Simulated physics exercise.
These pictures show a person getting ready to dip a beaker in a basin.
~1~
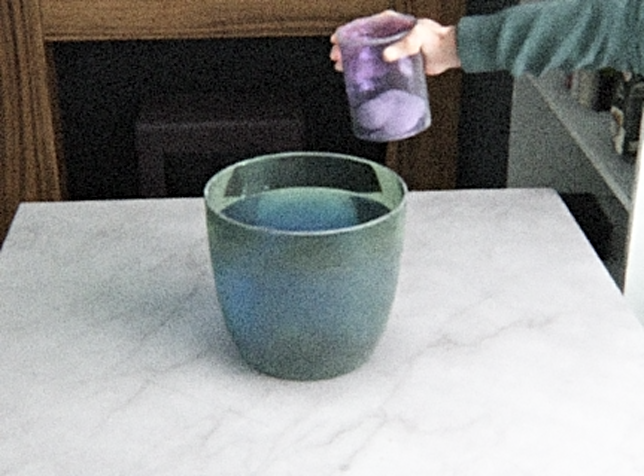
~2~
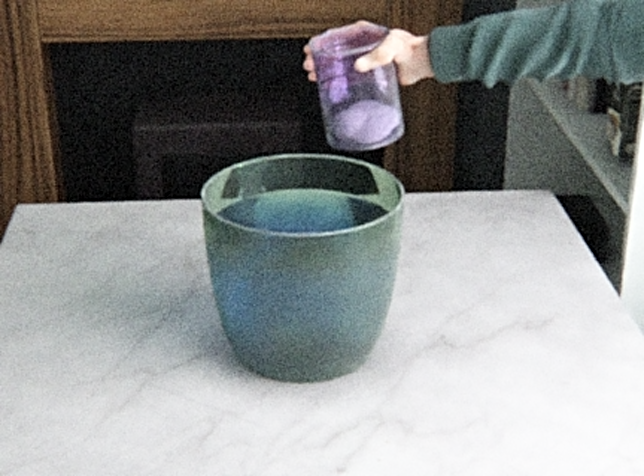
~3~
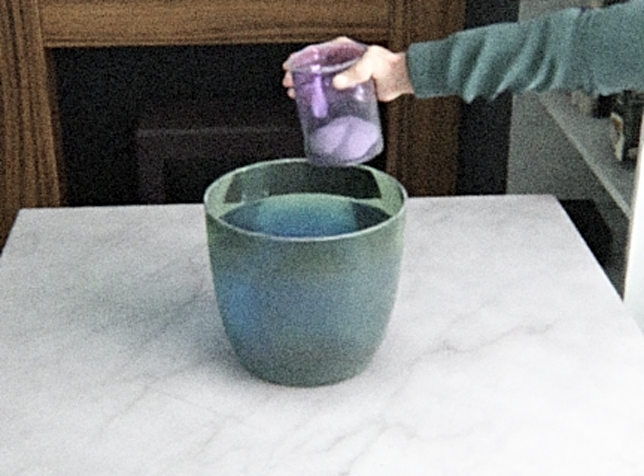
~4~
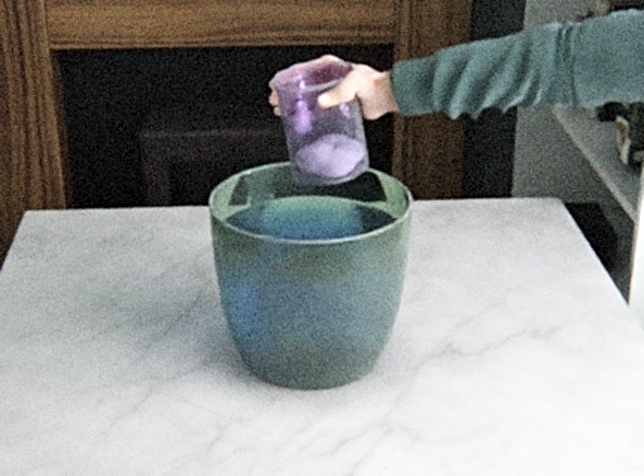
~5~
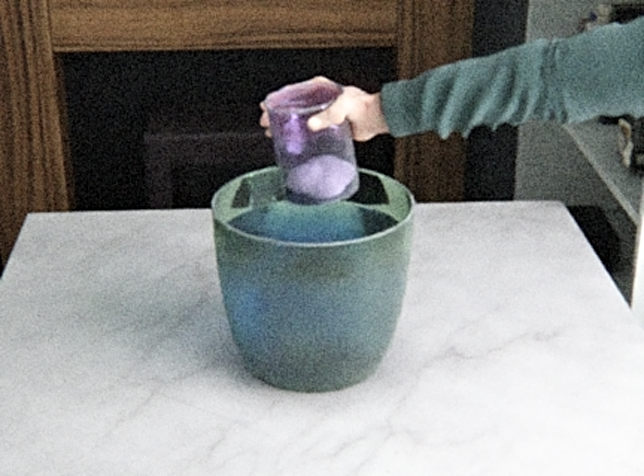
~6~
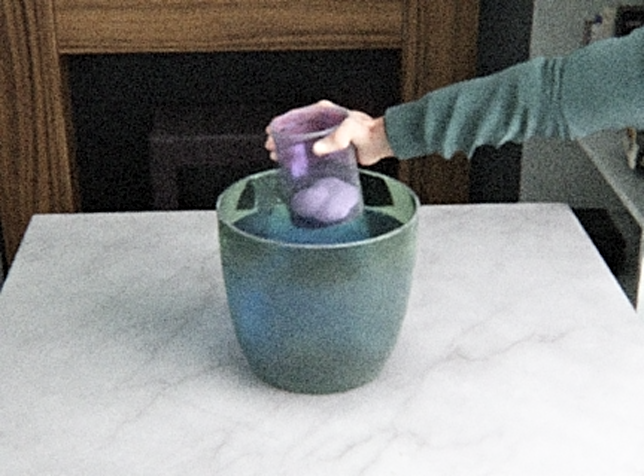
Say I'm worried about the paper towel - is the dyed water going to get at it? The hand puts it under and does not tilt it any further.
Yes, the dyed water gets to it.
Next, the beaker enters the dyed water.
After that, dyed water pours in as the air escapes.
Finally, the beaker is under, flooded, and the paper towel is wet.
